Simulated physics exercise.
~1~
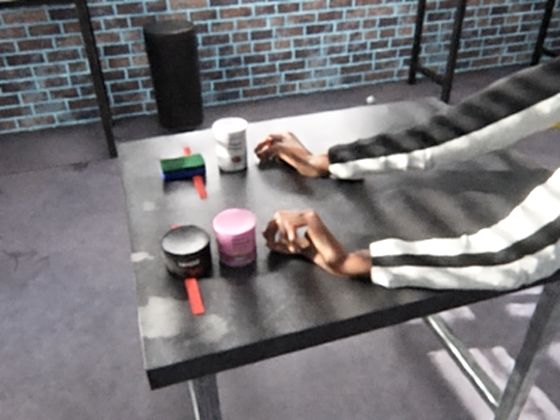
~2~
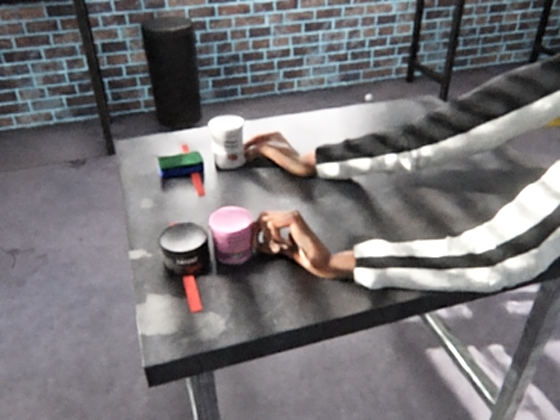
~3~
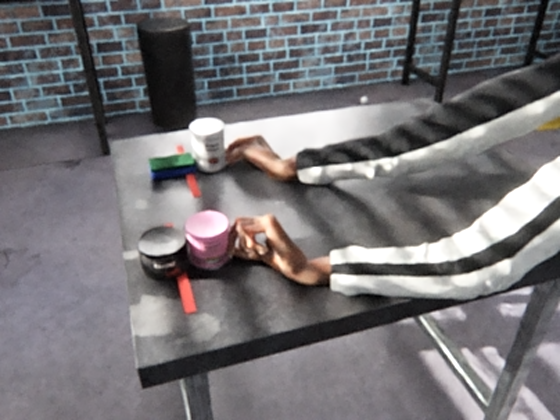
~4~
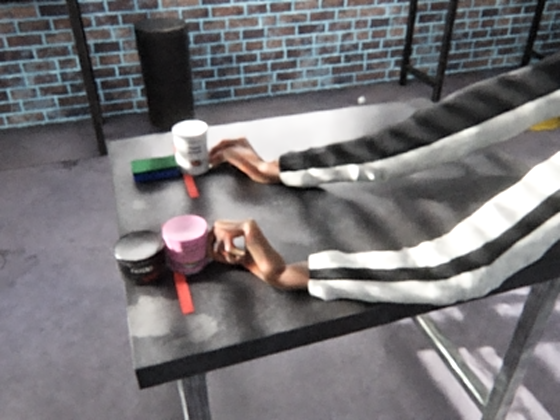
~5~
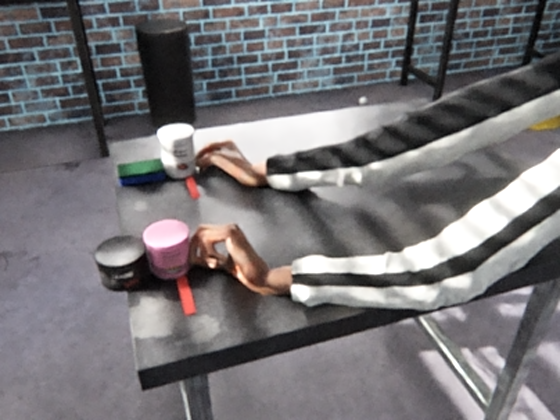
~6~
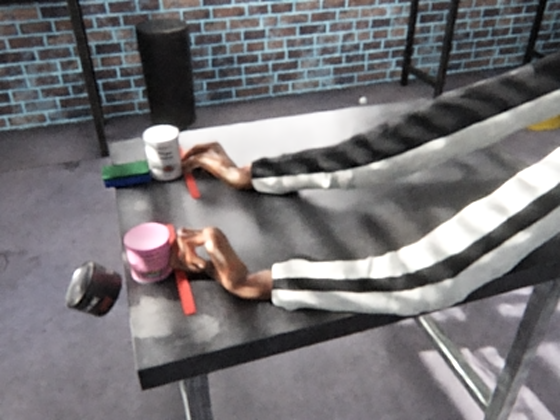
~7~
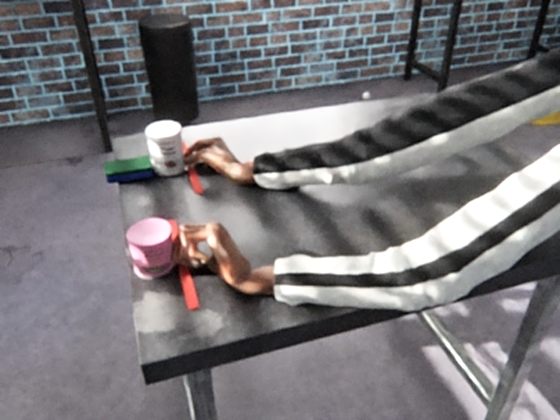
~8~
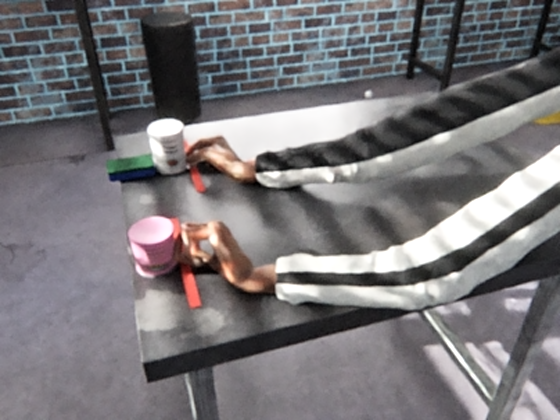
Two hands slide two tins left, pushing a black tub off the table beside a sponge.
